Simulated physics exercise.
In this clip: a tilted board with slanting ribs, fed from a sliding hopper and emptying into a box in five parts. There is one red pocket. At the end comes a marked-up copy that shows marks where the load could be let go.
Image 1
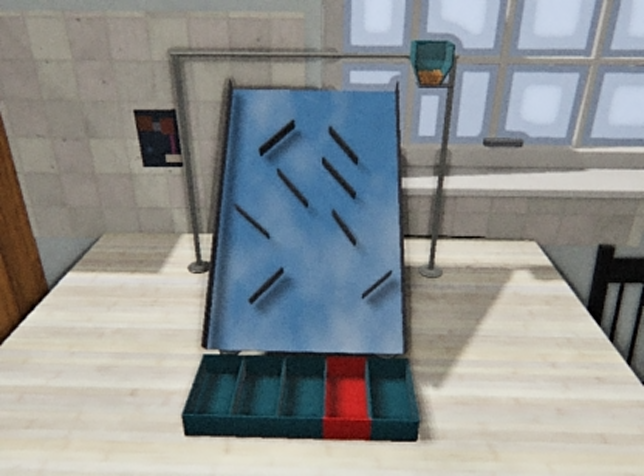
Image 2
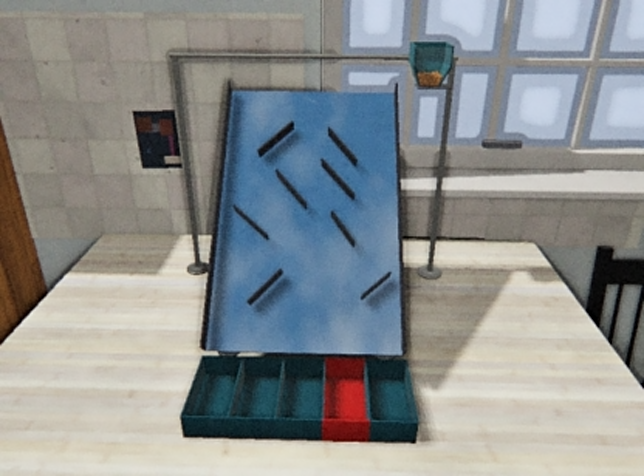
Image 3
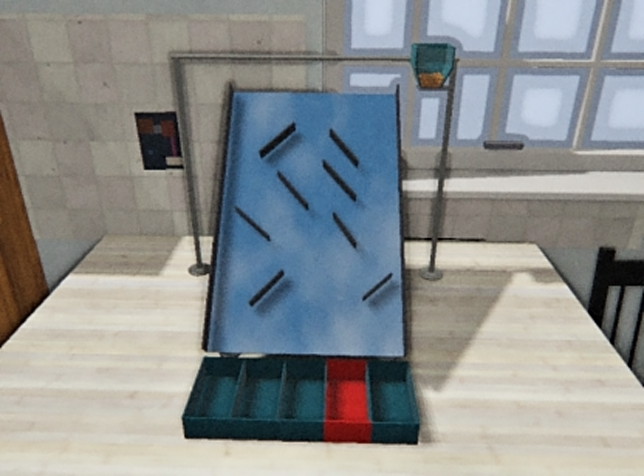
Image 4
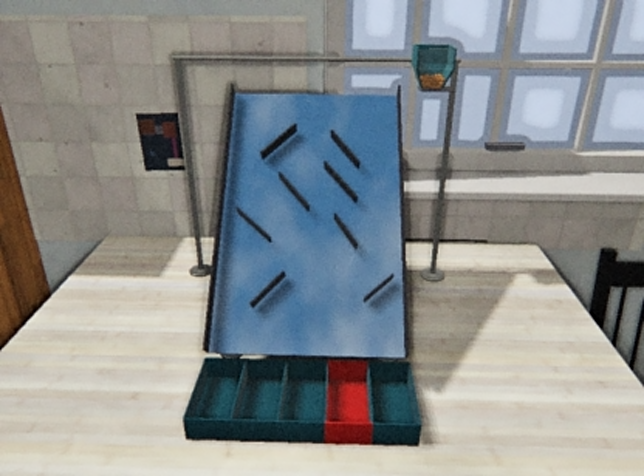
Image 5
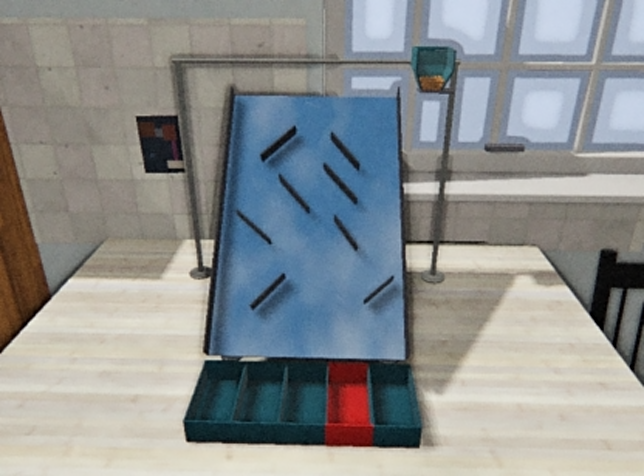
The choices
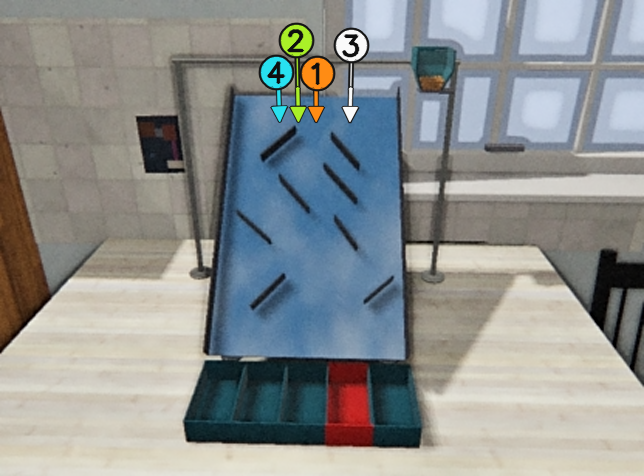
Tilted blue board with slanting ribs standing still above a five-part green box with one red pocket, small hopper at upper right.
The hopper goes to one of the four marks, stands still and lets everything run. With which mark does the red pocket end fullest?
Use mark 1.
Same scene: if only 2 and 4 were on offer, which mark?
2 it is.
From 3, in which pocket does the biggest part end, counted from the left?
The fifth from the left.
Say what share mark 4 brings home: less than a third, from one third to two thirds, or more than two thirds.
Less than a third.
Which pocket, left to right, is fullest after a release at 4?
The first from the left.
On the marked copy, mark 1 meets the board at (316, 116); mark 2 meets the board at (298, 116); mark 3 meets the board at (350, 116); mark 4 meets the board at (279, 116).
With 1, roughly two thirds in the red pocket, roughly a quarter in other pockets, just a few outside the box.
With 2, roughly a third in the red pocket, roughly two thirds in other pockets, just a few held on the board, just a few outside the box.
With 3, about a tenth in the red pocket, the larger part in other pockets.
With 4, just a few in the red pocket, almost all in other pockets, just a few outside the box.
